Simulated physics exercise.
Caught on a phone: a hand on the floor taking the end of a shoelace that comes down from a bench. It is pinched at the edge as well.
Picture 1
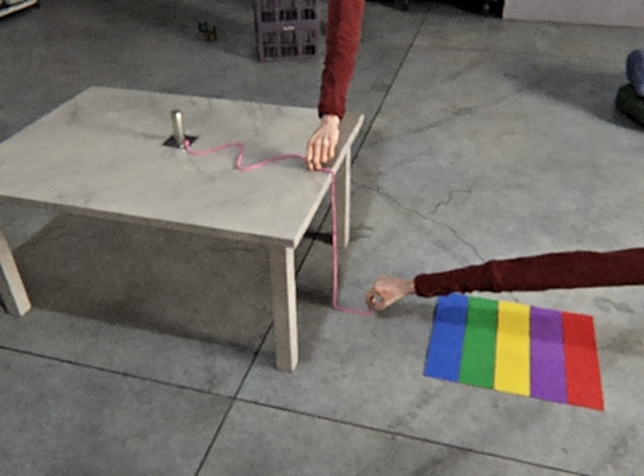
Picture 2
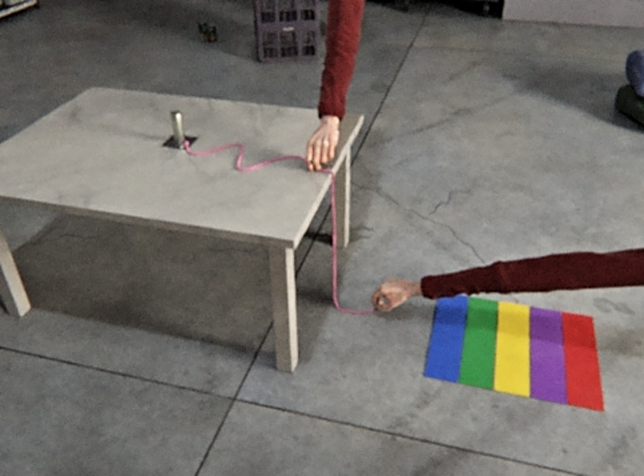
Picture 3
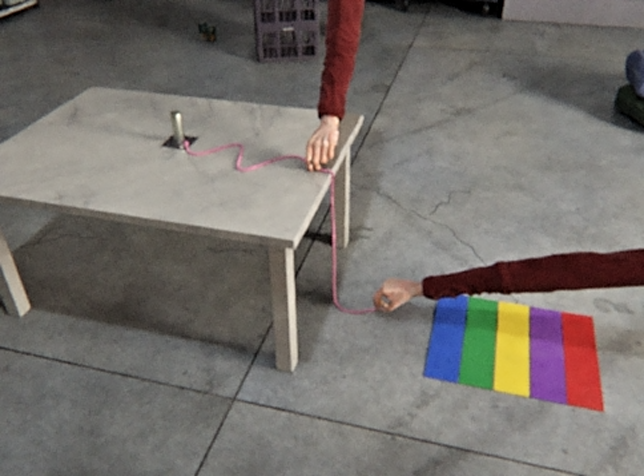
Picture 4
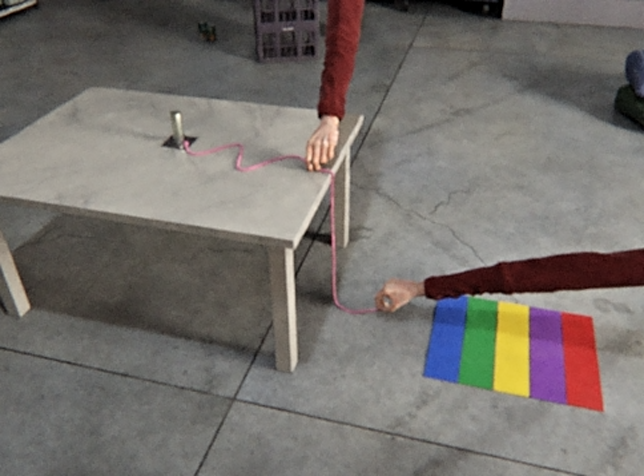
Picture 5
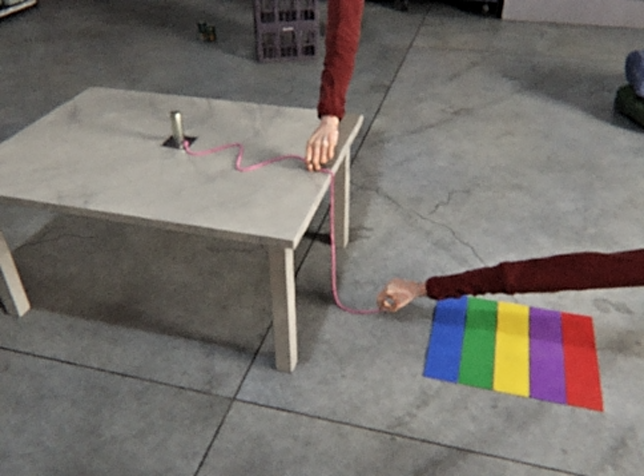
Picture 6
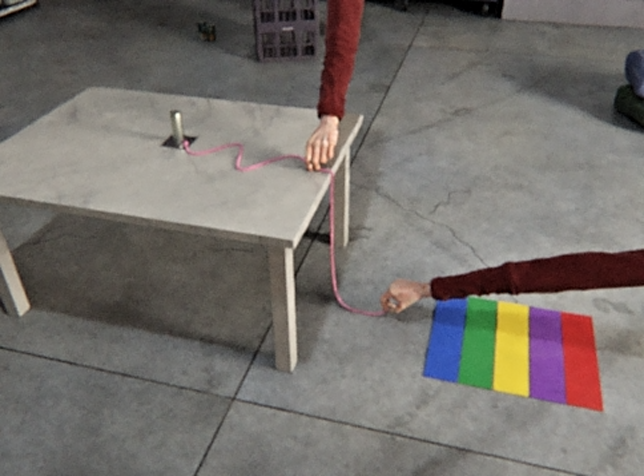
On a grey concrete floor, seen from slightly above, a pale low table stands at the left, with a dark crate behind it. A pink cord winds from a small metal post across the tabletop to a red-sleeved hand at the edge, then hangs toward another hand beside blue, green, yellow, purple and red stripes. The lower hand shifts very slightly right with the cord, while the upper hand stays put.
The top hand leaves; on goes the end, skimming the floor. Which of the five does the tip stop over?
It halts on the red strip.
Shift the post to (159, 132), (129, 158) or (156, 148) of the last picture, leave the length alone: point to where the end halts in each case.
Try by try, around (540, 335), (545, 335) and (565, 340).
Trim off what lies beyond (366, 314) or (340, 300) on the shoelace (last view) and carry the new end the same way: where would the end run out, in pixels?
In that order: (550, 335) and (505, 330).
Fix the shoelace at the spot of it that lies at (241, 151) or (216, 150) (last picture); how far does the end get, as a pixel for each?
Try by try, around (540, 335) and (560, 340).
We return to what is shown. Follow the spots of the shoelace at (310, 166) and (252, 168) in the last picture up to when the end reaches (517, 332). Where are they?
Near (347, 224) and (318, 166).
Early on, end near (517, 332); over yellow.
Midway, end near (559, 339); over purple.
At the end of the slack, end near (584, 344); over red. Over red.
